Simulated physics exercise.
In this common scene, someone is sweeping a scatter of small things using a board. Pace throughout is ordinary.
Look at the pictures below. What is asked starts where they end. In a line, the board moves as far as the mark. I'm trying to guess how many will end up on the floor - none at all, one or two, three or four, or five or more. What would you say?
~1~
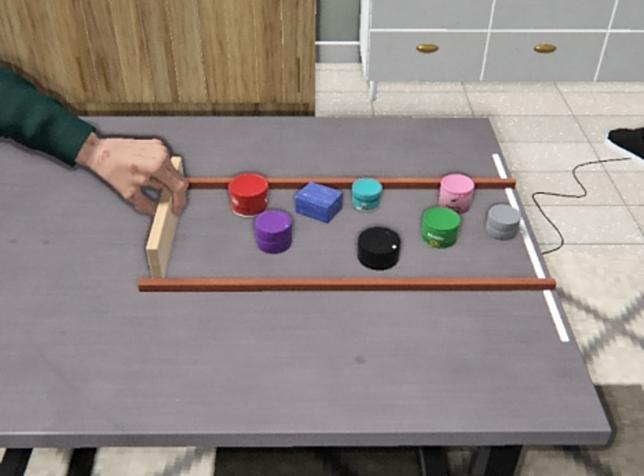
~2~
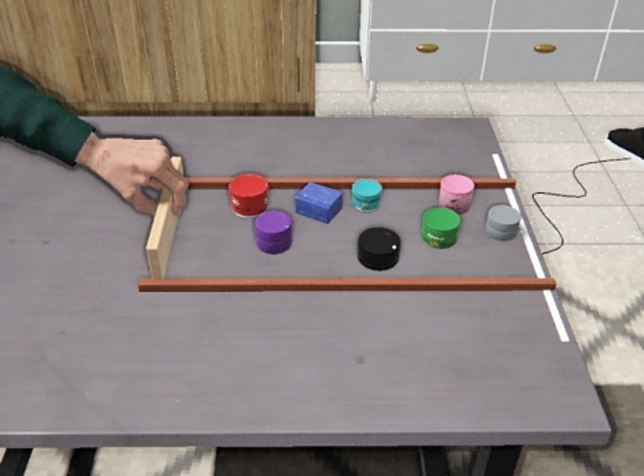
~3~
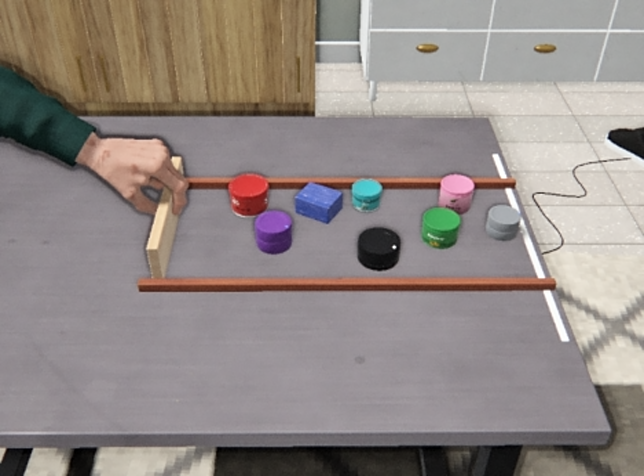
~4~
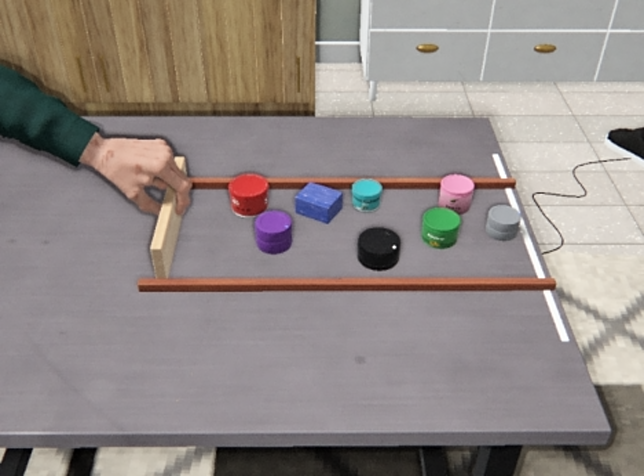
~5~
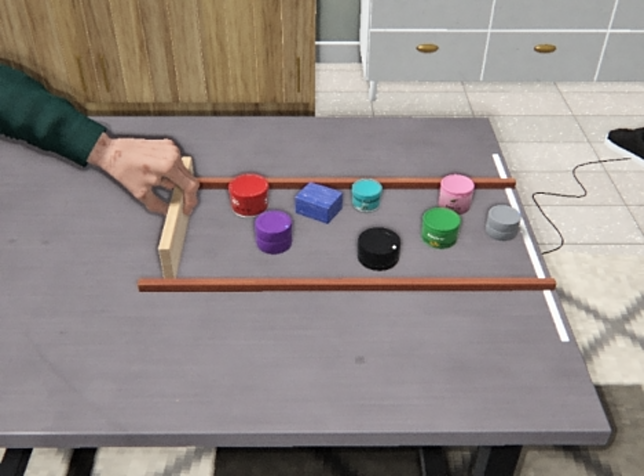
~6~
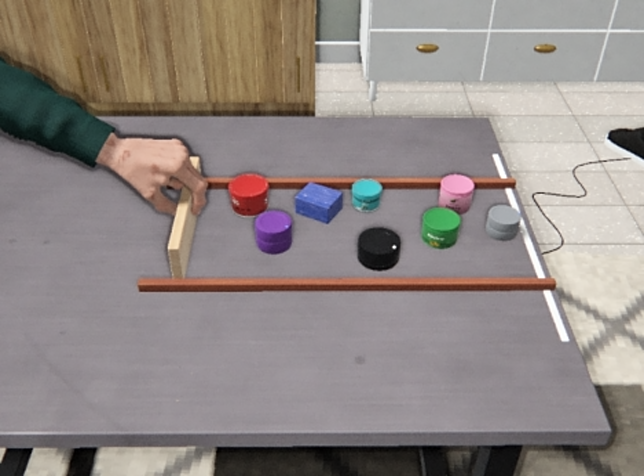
I'd say five or more.
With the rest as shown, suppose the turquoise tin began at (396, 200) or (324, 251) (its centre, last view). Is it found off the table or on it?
Well, the first time it goes overboard and the second time it goes overboard.
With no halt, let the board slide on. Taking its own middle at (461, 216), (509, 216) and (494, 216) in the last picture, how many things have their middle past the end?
The counts would come out as 1, 4 and 4.
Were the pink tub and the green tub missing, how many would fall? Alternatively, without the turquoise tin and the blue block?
Counts - first: 6; second: 6.
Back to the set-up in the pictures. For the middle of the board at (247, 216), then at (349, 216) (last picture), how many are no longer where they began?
The counts are 1 and 5.
Soon after, none off yet; grey lid at rest near (503, 223); pink tub at rest near (456, 195); green tub at rest near (441, 228).
In the end, the number that fall off is five or more; gone, red pot, purple lid, blue block, turquoise tin, black lid, green tub, pink tub and grey lid.
